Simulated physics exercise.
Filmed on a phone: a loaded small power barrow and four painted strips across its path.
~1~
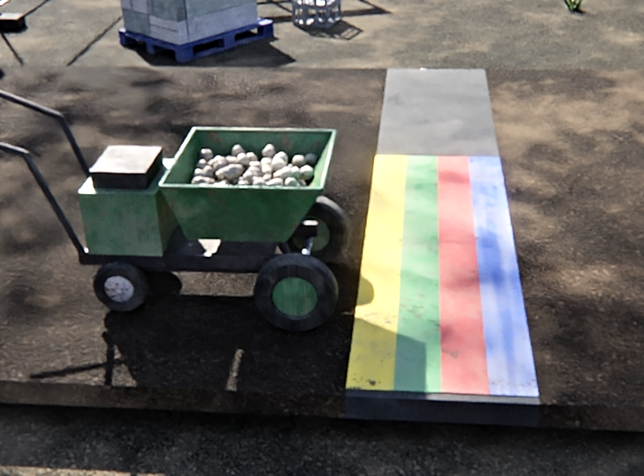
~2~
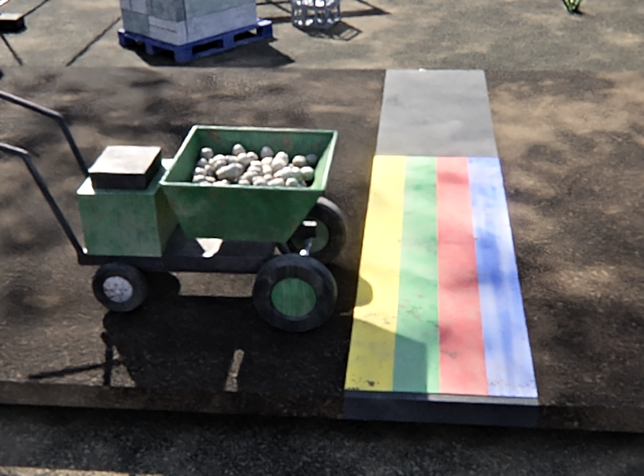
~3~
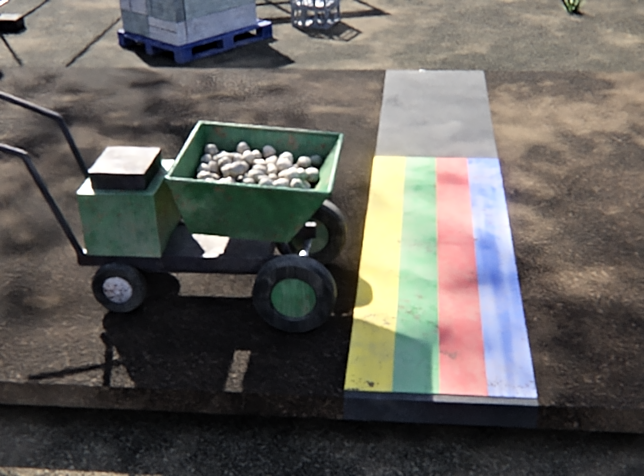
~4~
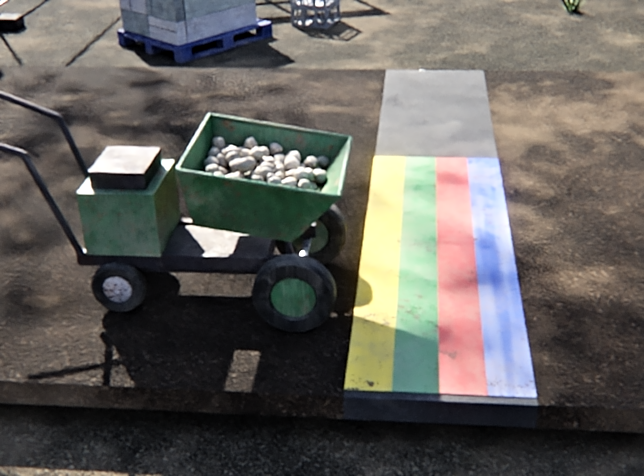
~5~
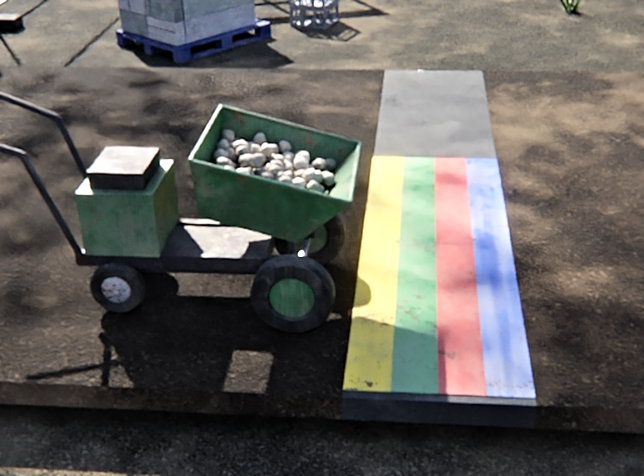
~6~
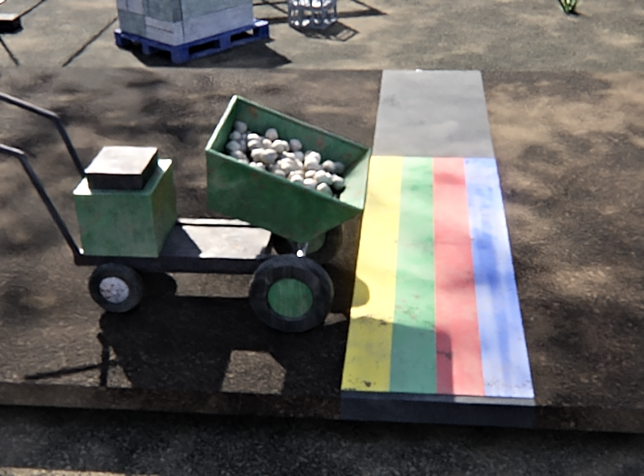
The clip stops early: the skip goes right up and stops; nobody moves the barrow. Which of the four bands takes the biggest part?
Most covered: The red band.
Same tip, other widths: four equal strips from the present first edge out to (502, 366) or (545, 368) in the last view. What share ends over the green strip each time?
First some 10, then 30 per cent.
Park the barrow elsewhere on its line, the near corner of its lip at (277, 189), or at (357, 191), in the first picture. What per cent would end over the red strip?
In turn 20 and 30 in a hundred.
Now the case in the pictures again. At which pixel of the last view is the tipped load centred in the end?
Close to (453, 290).
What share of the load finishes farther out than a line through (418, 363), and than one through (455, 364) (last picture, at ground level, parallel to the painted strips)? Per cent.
First some 70, then 40 per cent.
Just after the last frame, skip tipped steeply; every one in the skip.
A moment on, skip tipped right over; the larger part in the skip; just a few over the green strip; about a tenth over the red strip; just a few over the blue strip; just a few falling.
Further on, skip tipped right over; roughly a third in the skip; roughly a quarter over the green strip; roughly a third over the red strip; about a tenth over the blue strip; about a tenth off the paint.
When it is over, skip tipped right over; roughly a quarter in the skip; not one over the yellow strip; roughly a quarter over the green strip; roughly a third over the red strip; roughly a quarter over the blue strip; about a tenth off the paint.
